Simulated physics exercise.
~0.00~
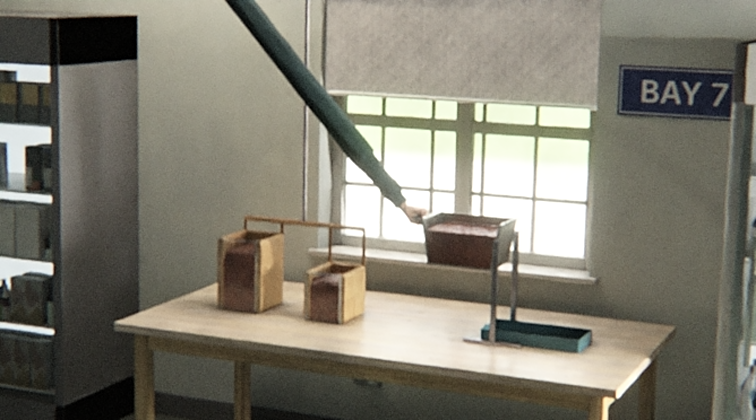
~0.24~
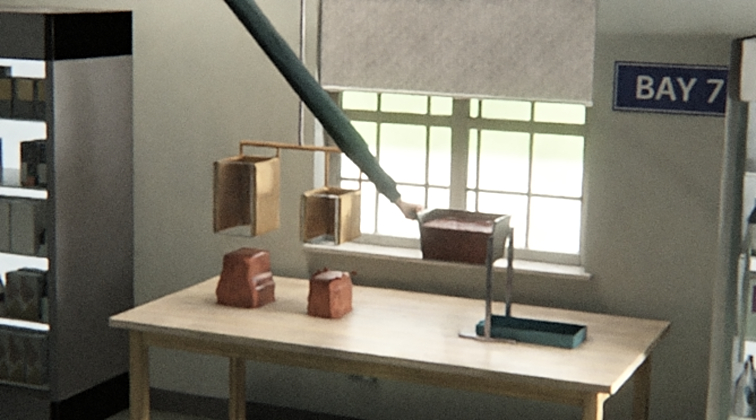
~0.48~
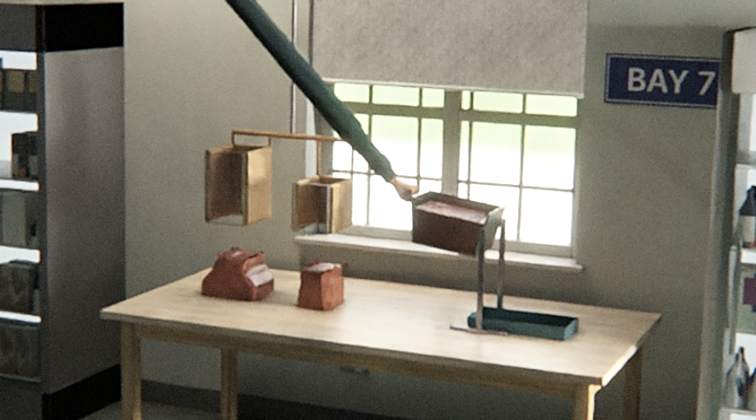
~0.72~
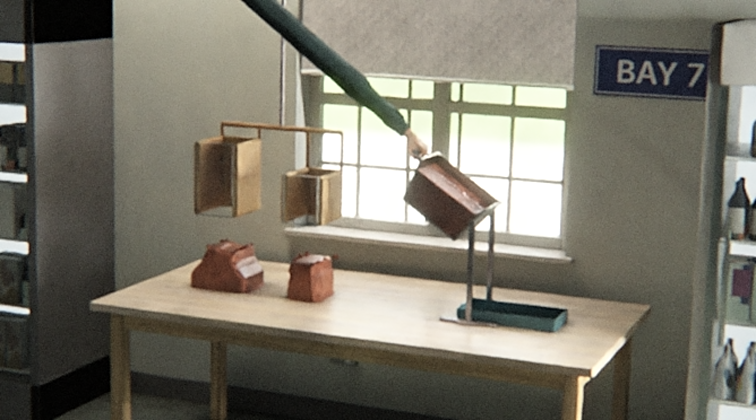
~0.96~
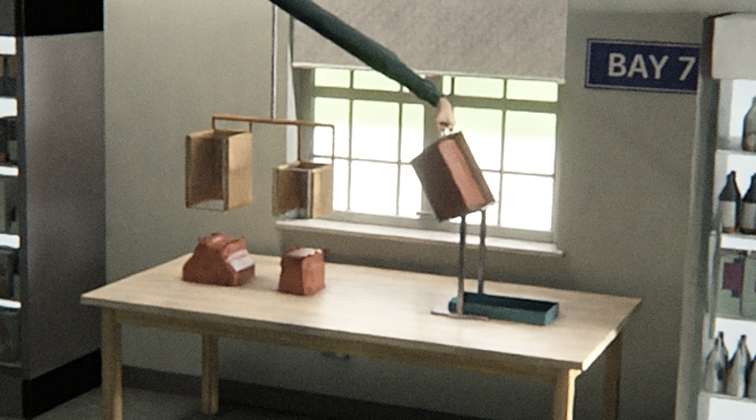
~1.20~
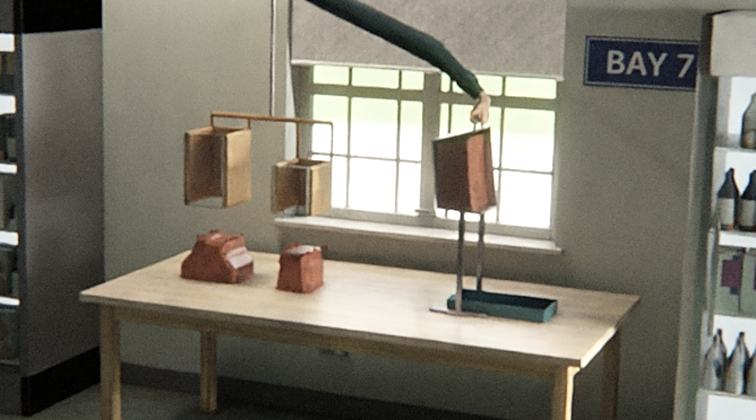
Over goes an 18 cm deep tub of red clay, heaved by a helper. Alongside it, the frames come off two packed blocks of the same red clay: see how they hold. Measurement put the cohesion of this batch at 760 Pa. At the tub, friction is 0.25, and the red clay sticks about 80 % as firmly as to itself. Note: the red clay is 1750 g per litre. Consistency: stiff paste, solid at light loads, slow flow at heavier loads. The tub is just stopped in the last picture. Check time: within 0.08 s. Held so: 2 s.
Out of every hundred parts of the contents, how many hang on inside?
Some 47 in every hundred.
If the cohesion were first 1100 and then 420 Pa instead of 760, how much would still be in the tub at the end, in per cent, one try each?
In order: Around 45 % and around 40 %.
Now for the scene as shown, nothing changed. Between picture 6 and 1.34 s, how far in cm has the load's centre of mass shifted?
Distance: About 4 cm.
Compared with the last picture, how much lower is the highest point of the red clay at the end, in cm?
Roughly 15 cm.
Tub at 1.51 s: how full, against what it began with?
The tub holds some 70 % at that moment.
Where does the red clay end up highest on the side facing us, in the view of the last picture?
Around (444, 177).
After 1.34 s, the tub is at 83 degrees and holds 100 %.
After 1.51 s, the tub is at 83 degrees and holds 72 %.
After 1.68 s, the tub is at 83 degrees and holds 48 %.
After 1.85 s, the tub is at 83 degrees and holds 47 %.
After 3.20 s, at the end, the tub is at 83 degrees and holds 47 %.
